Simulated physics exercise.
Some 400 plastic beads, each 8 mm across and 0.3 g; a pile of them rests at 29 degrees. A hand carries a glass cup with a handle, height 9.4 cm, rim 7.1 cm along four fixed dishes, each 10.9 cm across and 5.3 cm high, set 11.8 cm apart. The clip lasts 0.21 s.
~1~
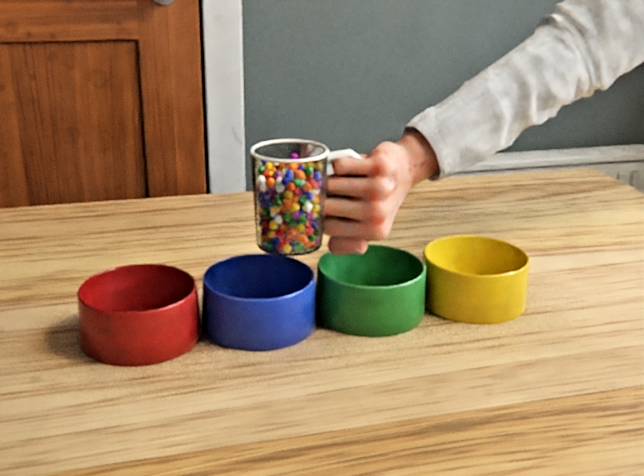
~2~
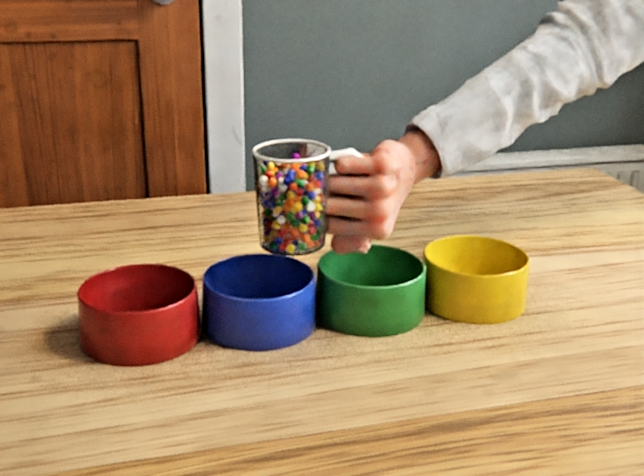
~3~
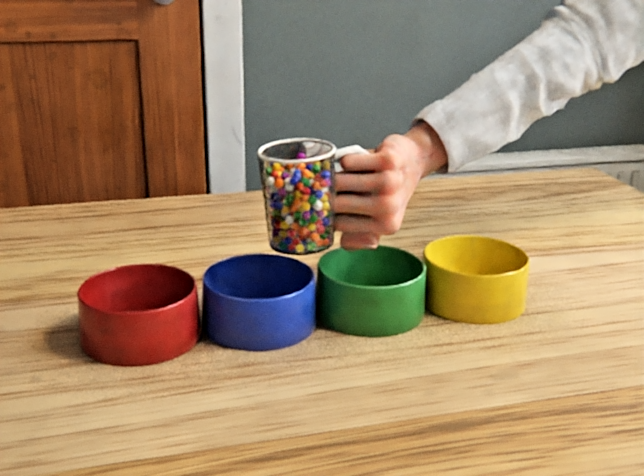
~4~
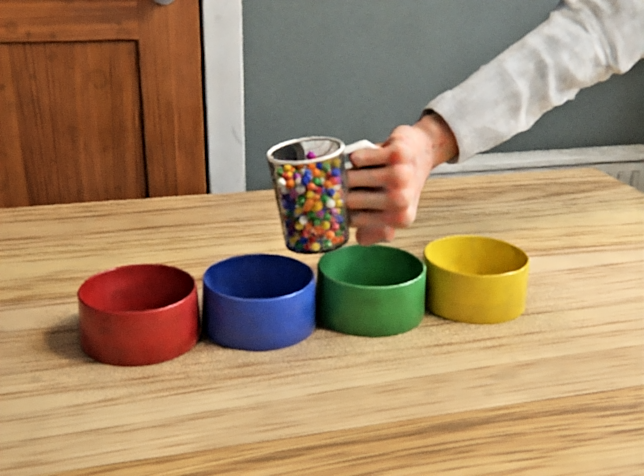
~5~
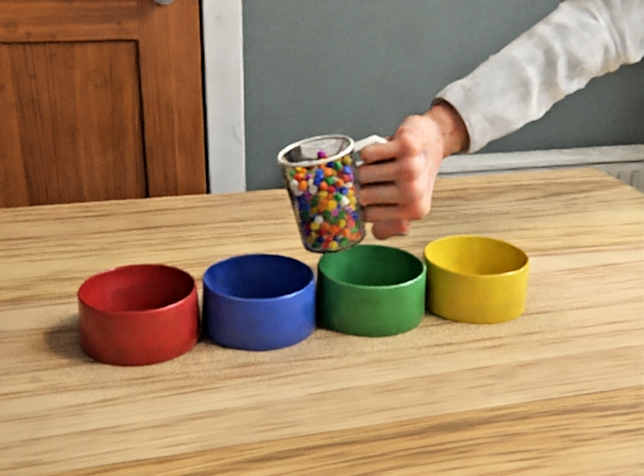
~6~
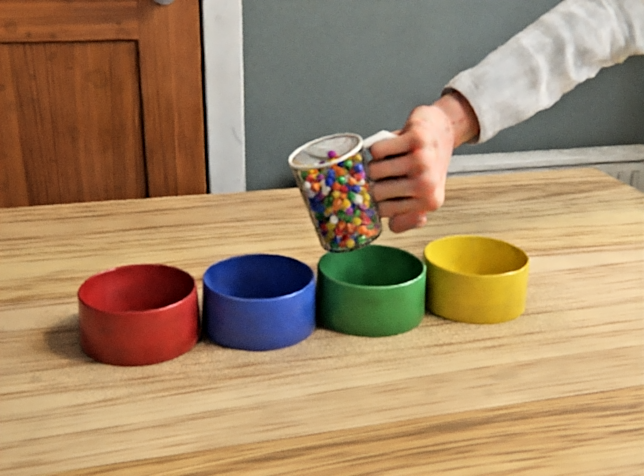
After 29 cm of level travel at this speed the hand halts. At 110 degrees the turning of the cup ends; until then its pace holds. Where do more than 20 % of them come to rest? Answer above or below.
Red dish: Below; blue dish: Below; green dish: Below; yellow dish: Above; on the counter: Below.
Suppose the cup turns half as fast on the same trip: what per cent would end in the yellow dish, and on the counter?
Then: Yellow 100; counter 0.
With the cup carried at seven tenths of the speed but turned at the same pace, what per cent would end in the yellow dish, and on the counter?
Then: Yellow 90; counter 0.
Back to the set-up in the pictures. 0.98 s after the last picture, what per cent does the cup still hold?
Roughly 60 per cent.
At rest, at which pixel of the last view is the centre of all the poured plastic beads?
Near (477, 281).
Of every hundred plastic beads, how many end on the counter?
About 0 per cent.
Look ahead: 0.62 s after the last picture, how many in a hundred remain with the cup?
About 95 per cent.
Then, 0.37 s after the last picture, tilt 62 degrees; cup holds 100 %.
Then, 0.62 s after the last picture, tilt 92 degrees; cup holds 95 %, yellow 5 %.
Then, 0.98 s after the last picture, tilt 110 degrees; cup holds 60 %, yellow 40 %.
In the end, red 0 %, blue 0 %, green 0 %, yellow 100 %, counter 0 %.
